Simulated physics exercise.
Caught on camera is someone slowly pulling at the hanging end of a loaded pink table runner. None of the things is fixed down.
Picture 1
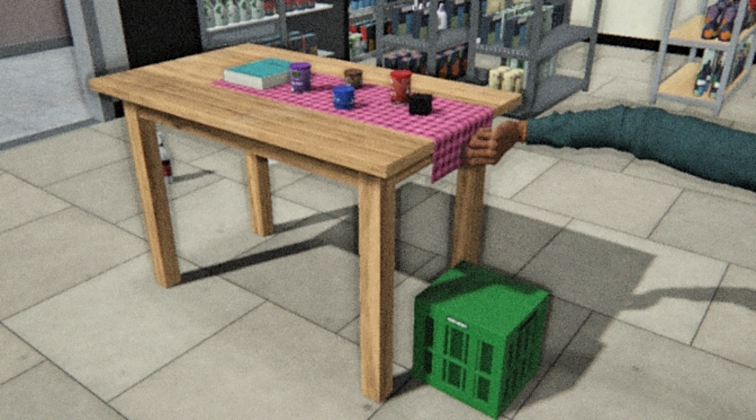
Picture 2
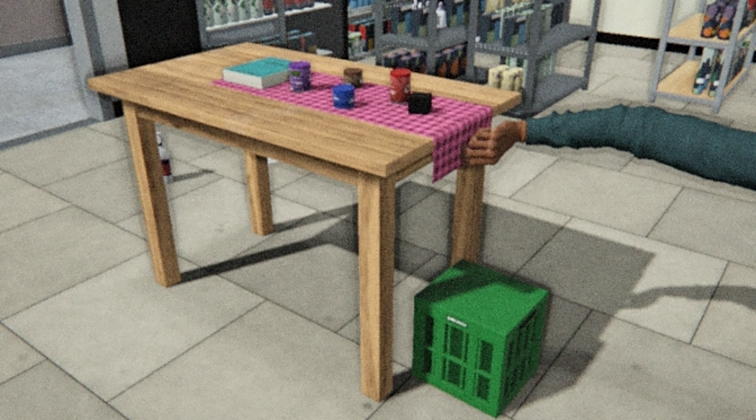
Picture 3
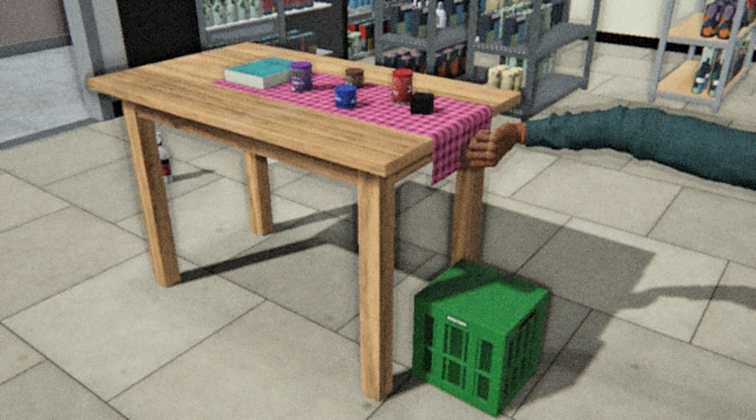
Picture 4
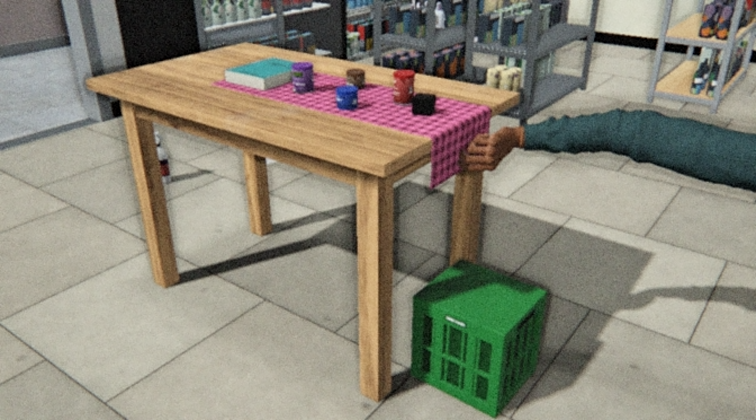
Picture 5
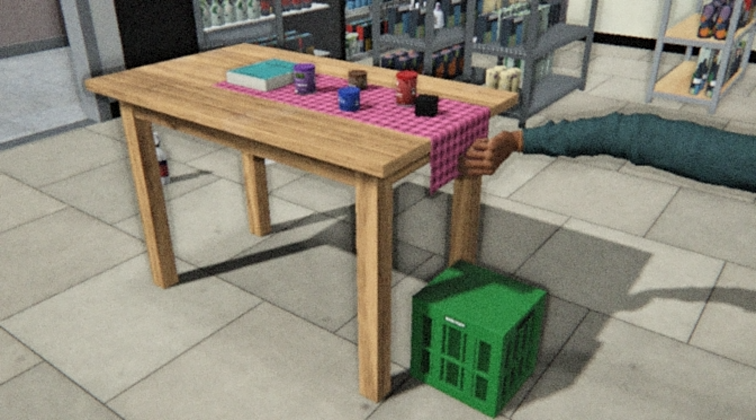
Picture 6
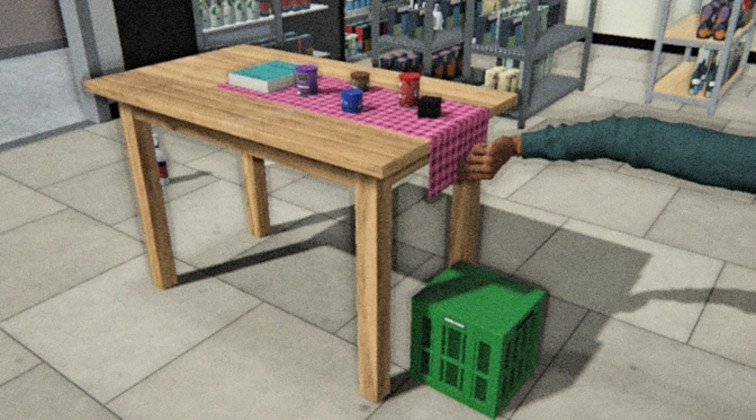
A hand at the right slowly pulled the hanging end of a pink checked runner slightly downward, and the book, little pots and cans, and black cube on it shifted slightly right along the wooden table.
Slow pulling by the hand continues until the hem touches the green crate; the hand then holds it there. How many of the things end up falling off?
Three.
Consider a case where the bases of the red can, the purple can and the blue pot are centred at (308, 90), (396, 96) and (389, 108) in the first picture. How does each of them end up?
Result - red can still up, purple can down, blue pot down.
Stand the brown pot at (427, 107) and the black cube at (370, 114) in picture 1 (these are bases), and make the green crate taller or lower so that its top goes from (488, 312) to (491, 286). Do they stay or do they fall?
The brown pot is lost; the black cube is lost.
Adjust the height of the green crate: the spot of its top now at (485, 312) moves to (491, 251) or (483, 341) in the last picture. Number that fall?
Counts: 1 / 4.
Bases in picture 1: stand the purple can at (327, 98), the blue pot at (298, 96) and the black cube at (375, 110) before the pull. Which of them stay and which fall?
Result - the purple can comes off, the blue pot stays put, and the black cube comes off.
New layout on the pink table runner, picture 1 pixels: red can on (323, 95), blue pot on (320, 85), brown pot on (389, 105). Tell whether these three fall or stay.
The red can stays put; the blue pot stays put; the brown pot ends up off.
A little later, hem near (458, 233); black cube gone.
Next, hem on the crate; black cube, red can and blue pot gone.
When it is over, hem on the crate; black cube, red can and blue pot gone. Over the edge go three.
